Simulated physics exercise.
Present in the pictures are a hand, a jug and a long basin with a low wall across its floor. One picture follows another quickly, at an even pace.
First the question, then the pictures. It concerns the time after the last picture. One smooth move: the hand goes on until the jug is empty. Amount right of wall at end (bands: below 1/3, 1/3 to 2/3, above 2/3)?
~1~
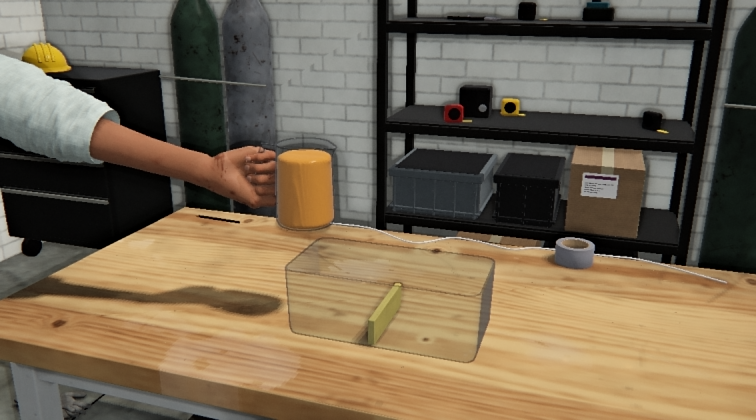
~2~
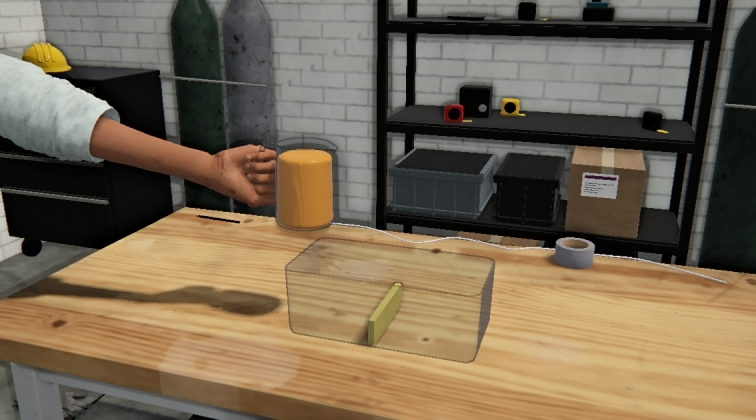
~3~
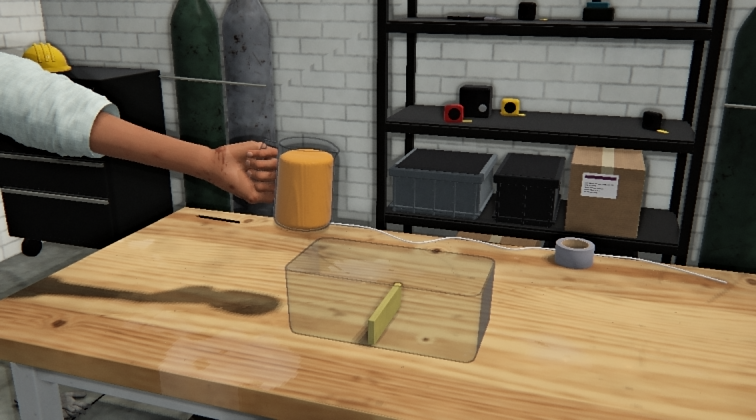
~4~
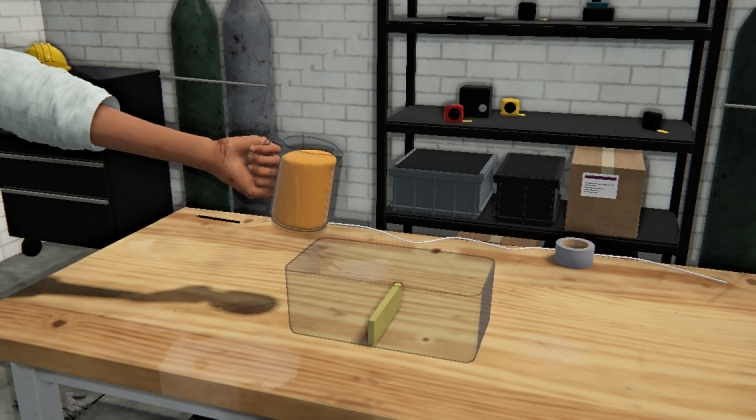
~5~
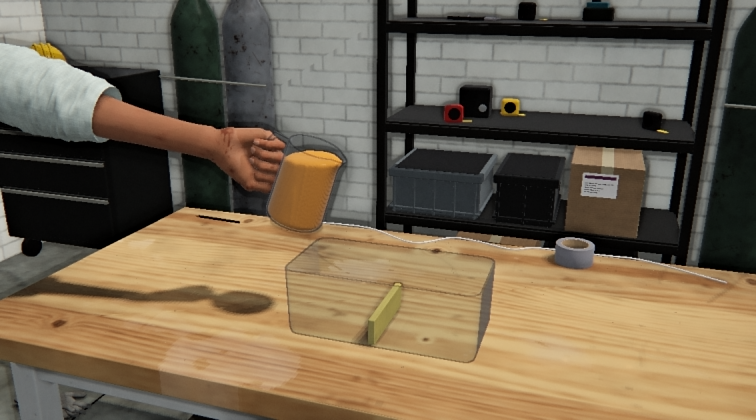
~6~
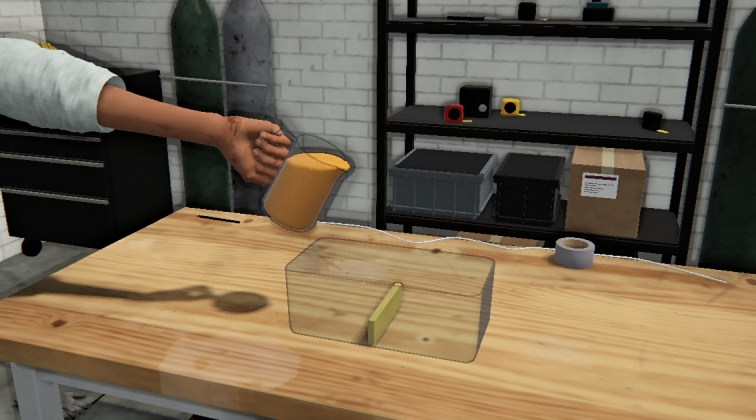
My call is that the right side sits mid-range, from a third up to two thirds.
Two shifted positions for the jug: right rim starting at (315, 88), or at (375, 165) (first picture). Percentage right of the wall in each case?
You'd see around 40 per cent, and then around 95 per cent.
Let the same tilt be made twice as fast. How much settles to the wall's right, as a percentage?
It comes to around 45 per cent.
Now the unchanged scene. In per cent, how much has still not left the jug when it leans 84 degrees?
Roughly 75 in a hundred.
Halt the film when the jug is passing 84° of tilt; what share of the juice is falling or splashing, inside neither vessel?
It's close to 15 per cent.
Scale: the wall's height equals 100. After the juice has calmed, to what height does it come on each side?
Near 30 in a hundred to the left, 40 to the right.
A moment on, the jug is tipped on its side and 75 per cent is still to pour, 1 is left of the wall and 8 right of it.
Next, the jug is tipped right over and 27 per cent is still to pour, 15 is left of the wall and 41 right of it.
Then the jug is tipped right over and 4 per cent is still to pour, 35 is left of the wall and 57 right of it.
Later the jug is tipped right over and 0 per cent is still to pour, 42 is left of the wall and 57 right of it.
Finally, 42 per cent lies left of the wall, 58 right of it and 1 outside.
